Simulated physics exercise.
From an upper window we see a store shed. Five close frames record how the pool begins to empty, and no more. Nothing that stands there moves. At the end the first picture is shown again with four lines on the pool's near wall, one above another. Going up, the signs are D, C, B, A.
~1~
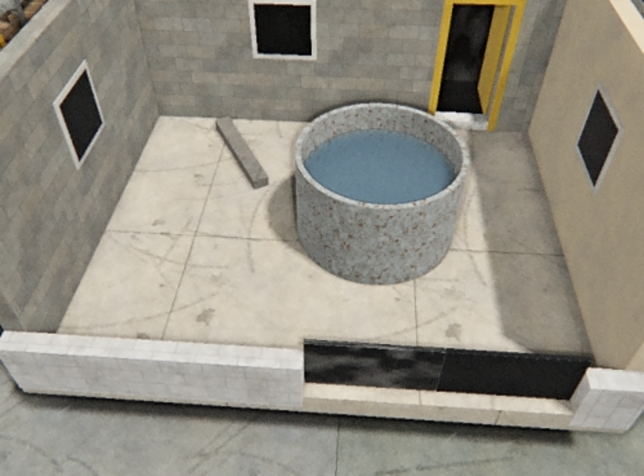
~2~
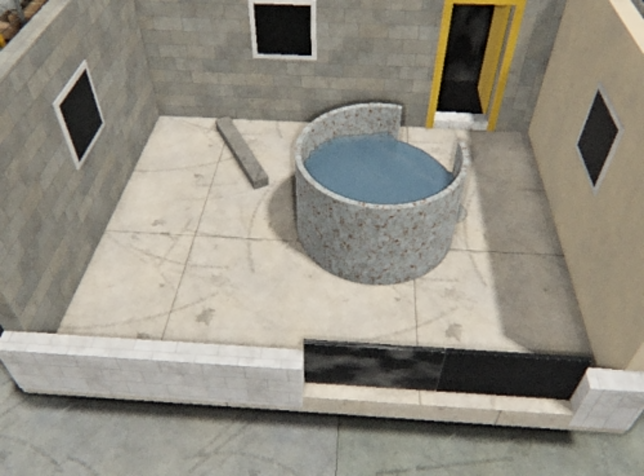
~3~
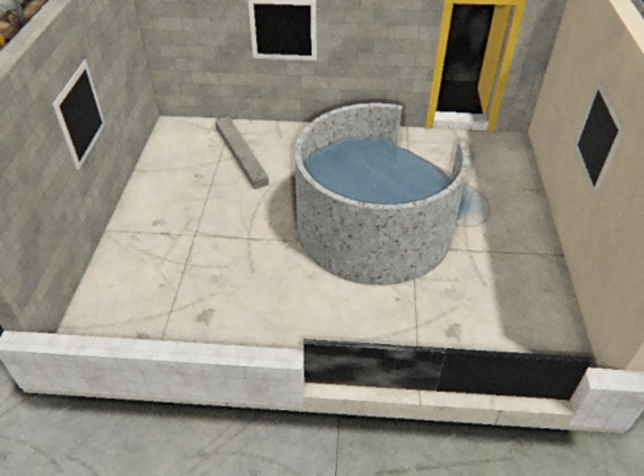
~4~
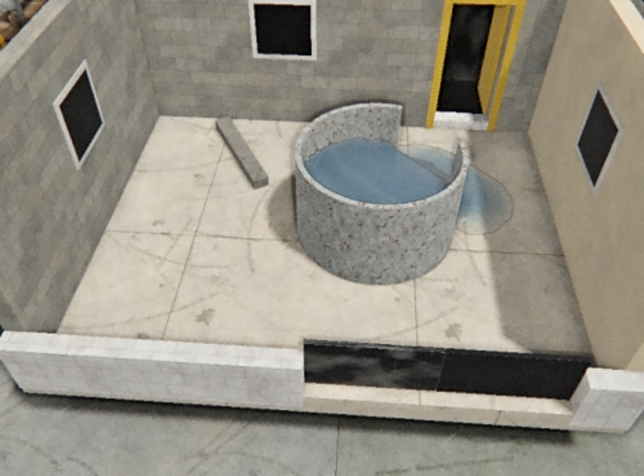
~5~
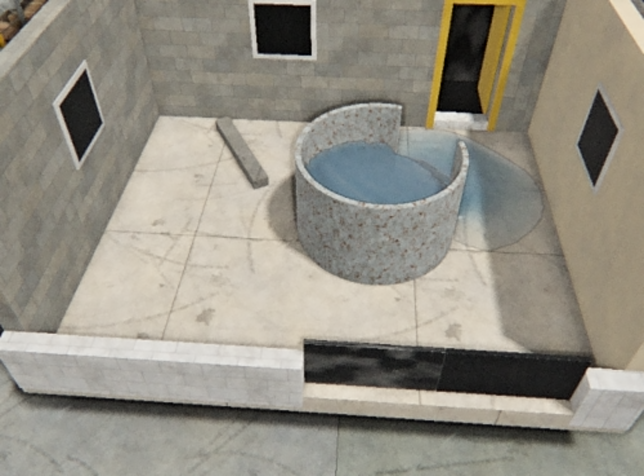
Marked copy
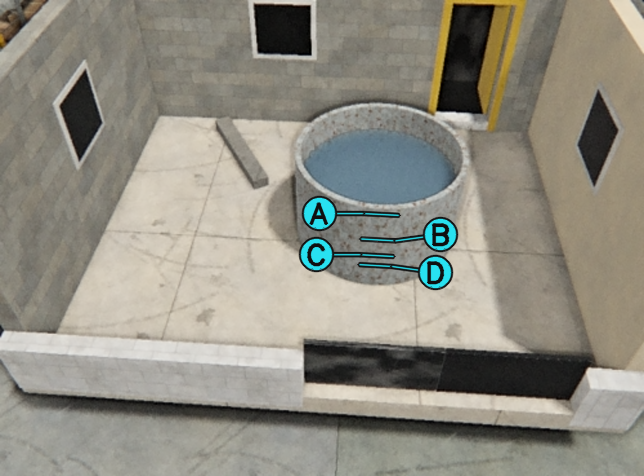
In a store shed seen from above, a round speckled stone pool of still blue water sits near a yellow doorway. A section of its wall at the back right disappears, leaving a gap. Water pours out through it and spreads across the pale floor in a widening sheet toward the right wall.
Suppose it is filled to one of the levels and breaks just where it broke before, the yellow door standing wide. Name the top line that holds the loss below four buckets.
The limit is D.
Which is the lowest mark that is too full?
That would be C.
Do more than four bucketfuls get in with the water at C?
Yes.
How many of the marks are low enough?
One of them.
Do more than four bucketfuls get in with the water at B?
Yes, it does.
In cyan, A at (380, 214); B at (378, 239); C at (376, 255); D at (375, 265); from the bottom up D, C, B, A.
With A, dozens of bucketfuls pour in.
With B, dozens of bucketfuls pour in.
With C, about 10 bucketfuls get in.
With D, a bucket or two gets in.
